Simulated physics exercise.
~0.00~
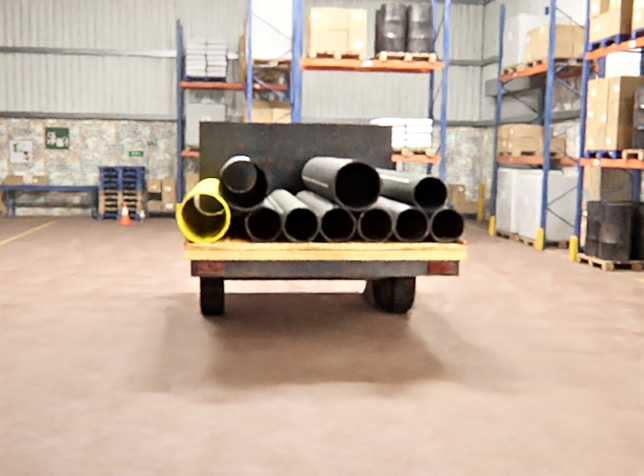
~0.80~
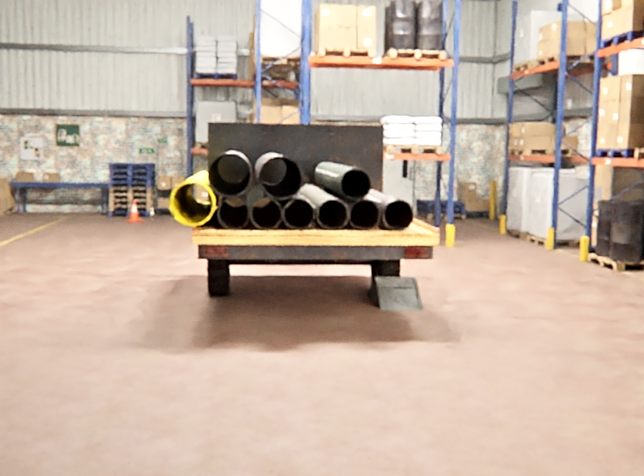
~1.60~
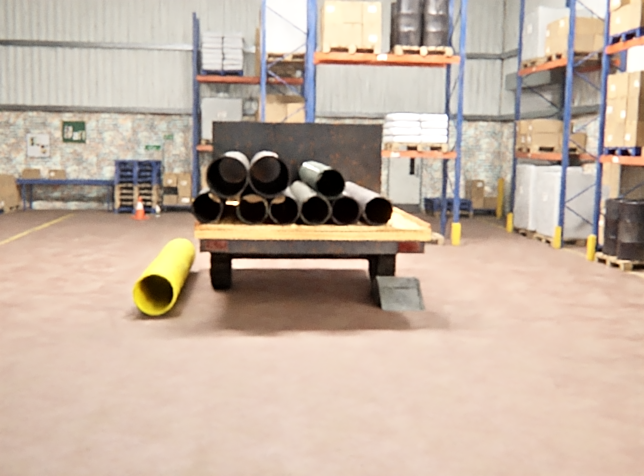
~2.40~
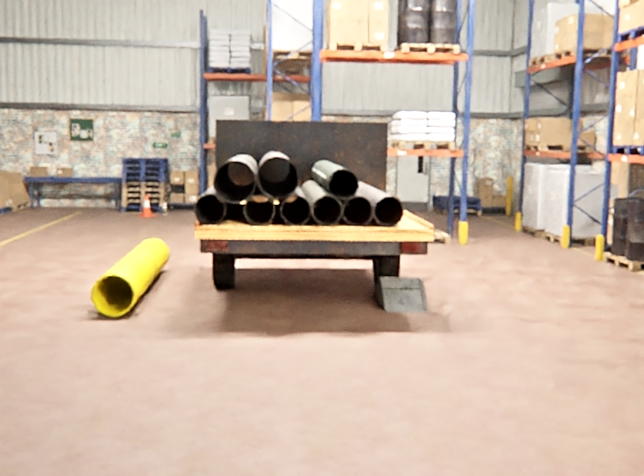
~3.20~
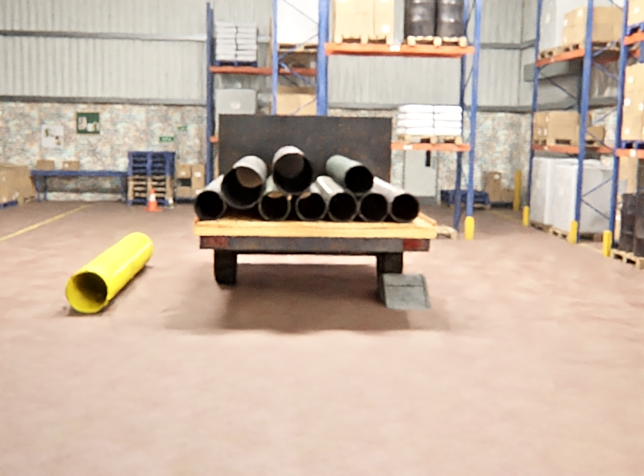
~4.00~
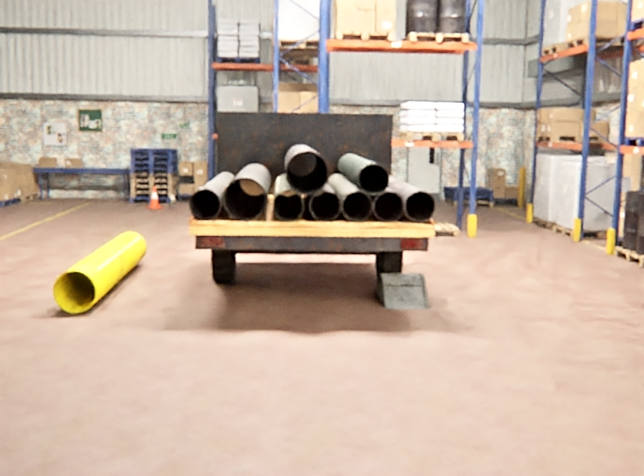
A flat trailer with a dark headboard and a yellowish deck stands in a warehouse, seen from behind, with blue and orange racking beyond it and stacked boxes to the right. It carries a heap of black pipes and one yellow pipe at the left edge. As a wedge-shaped block comes into view by the right wheel, the pipes shift leftward and the yellow one slips over the side. It lands on the floor and rolls away to the left, slowing, while the black pipes resettle on the deck. At the end the yellow pipe lies on the ground, left of the trailer.
